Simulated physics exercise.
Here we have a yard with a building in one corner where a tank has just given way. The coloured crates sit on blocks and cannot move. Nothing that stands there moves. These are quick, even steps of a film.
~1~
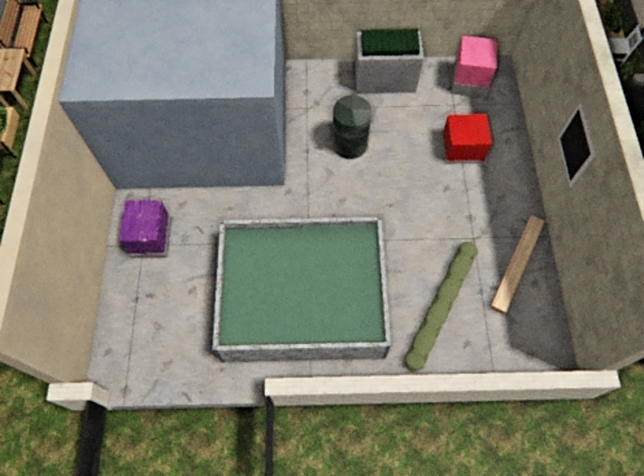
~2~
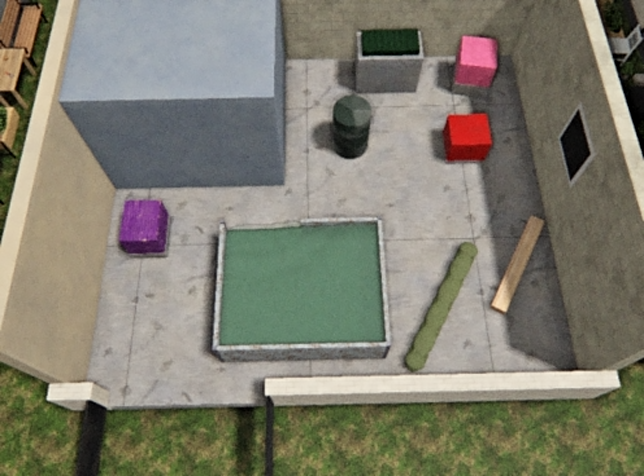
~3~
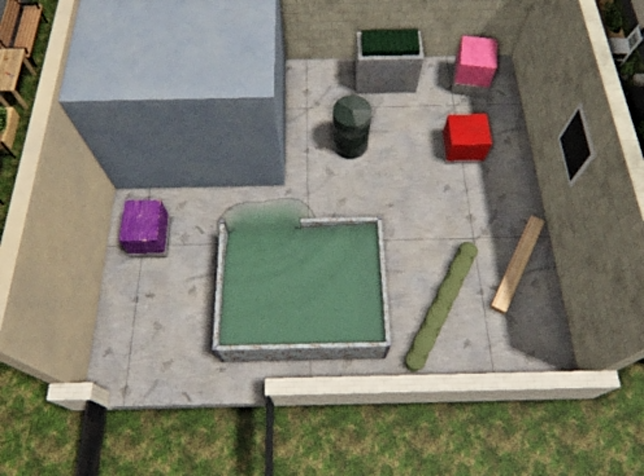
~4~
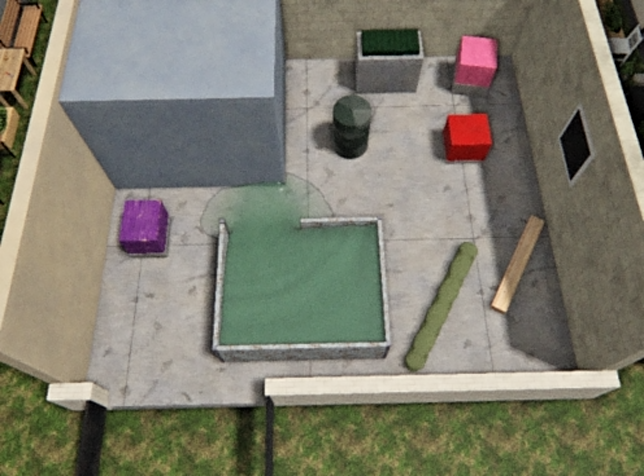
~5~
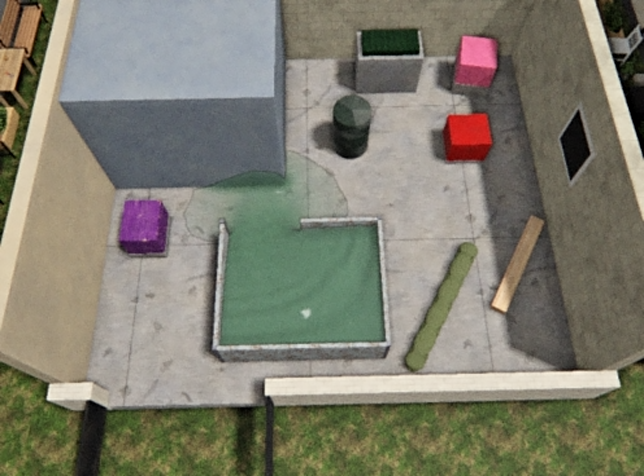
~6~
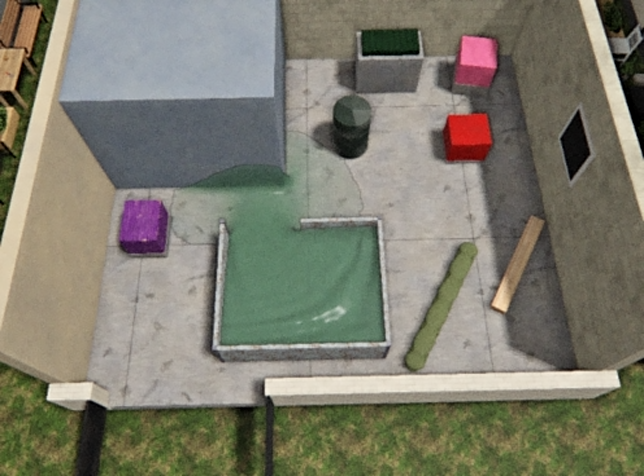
A walled yard with a grey building and coloured boxes, green water pouring from the tank's far side and spreading over paving.
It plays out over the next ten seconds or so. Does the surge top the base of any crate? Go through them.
The red crate is wetted; the pink crate escapes dry; the purple crate is wetted.
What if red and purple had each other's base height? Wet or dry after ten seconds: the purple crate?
My reading: Purple is topped.
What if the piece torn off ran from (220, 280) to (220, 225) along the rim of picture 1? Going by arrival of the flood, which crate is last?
Last comes the crate marked pink.
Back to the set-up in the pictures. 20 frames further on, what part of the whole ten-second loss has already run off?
Some 10 per cent.
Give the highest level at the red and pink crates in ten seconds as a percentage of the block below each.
In turn 240 and 40 per cent.
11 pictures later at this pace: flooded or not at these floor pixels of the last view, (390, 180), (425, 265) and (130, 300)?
In that order: Awash, not flooded, wet.
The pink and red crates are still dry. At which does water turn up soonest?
The crate marked red.
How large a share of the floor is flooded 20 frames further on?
Near 65 in a hundred.
A moment on, water covers 20 % of the floor; the red crate not reached, the pink crate not reached, the purple crate water round its plinth.
Next, water covers 40 % of the floor; the red crate water round its plinth, the pink crate not reached, the purple crate water round its plinth.
Then, water covers 65 % of the floor; the red crate water round its plinth, the pink crate water round its plinth, the purple crate water round its plinth.
Later, water covers 80 % of the floor; the red crate water round its plinth, the pink crate water round its plinth, the purple crate water round its plinth.
In the end, water covers 95 % of the floor; the red crate was topped, the pink crate stayed above the water, the purple crate was topped.
